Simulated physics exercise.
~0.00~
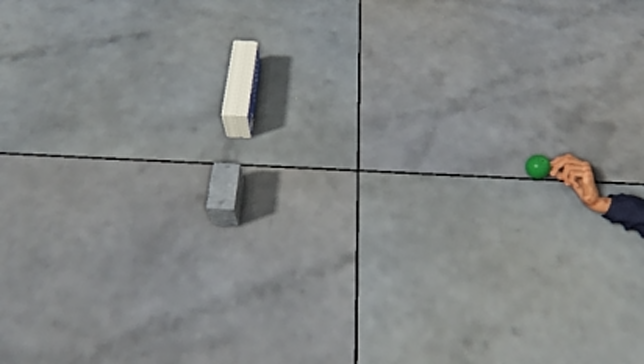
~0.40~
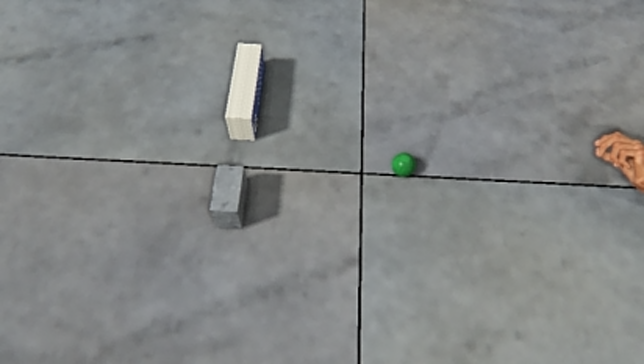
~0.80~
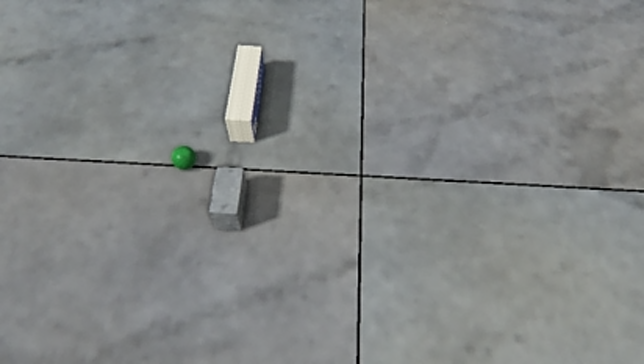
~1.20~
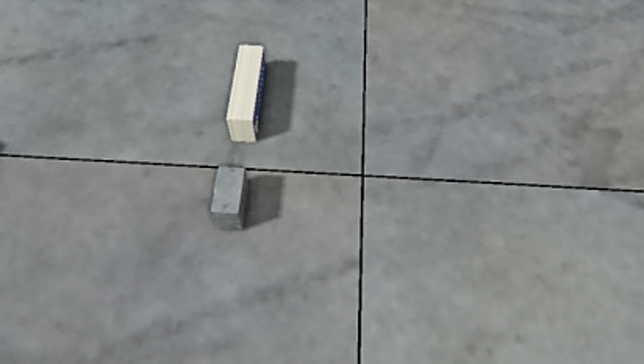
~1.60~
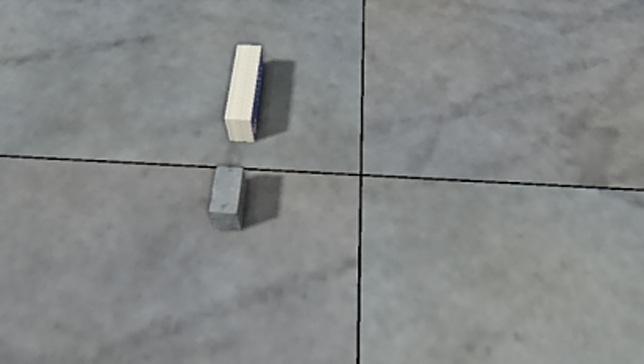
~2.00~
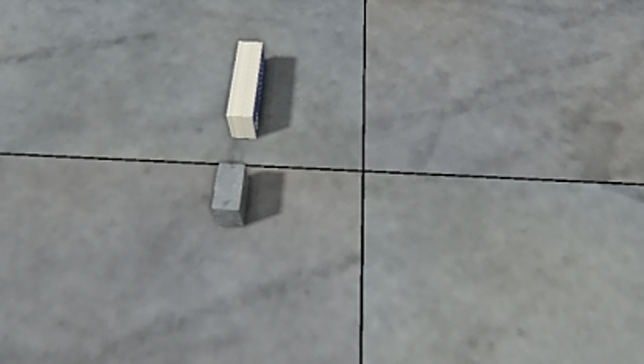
A grey stone-like tiled surface with thin dark seams crossing it is seen from above, the view swaying slightly. Left of centre, a blue book with its pale page edges showing stands above a small grey brick, with a narrow opening between them. At the right, a hand in a dark sleeve holds a small green apple, then lets go and draws back as the apple rolls left. The apple passes through the opening between book and brick, continues to the left edge and leaves view. The book and brick remain in place, with the apple gone.
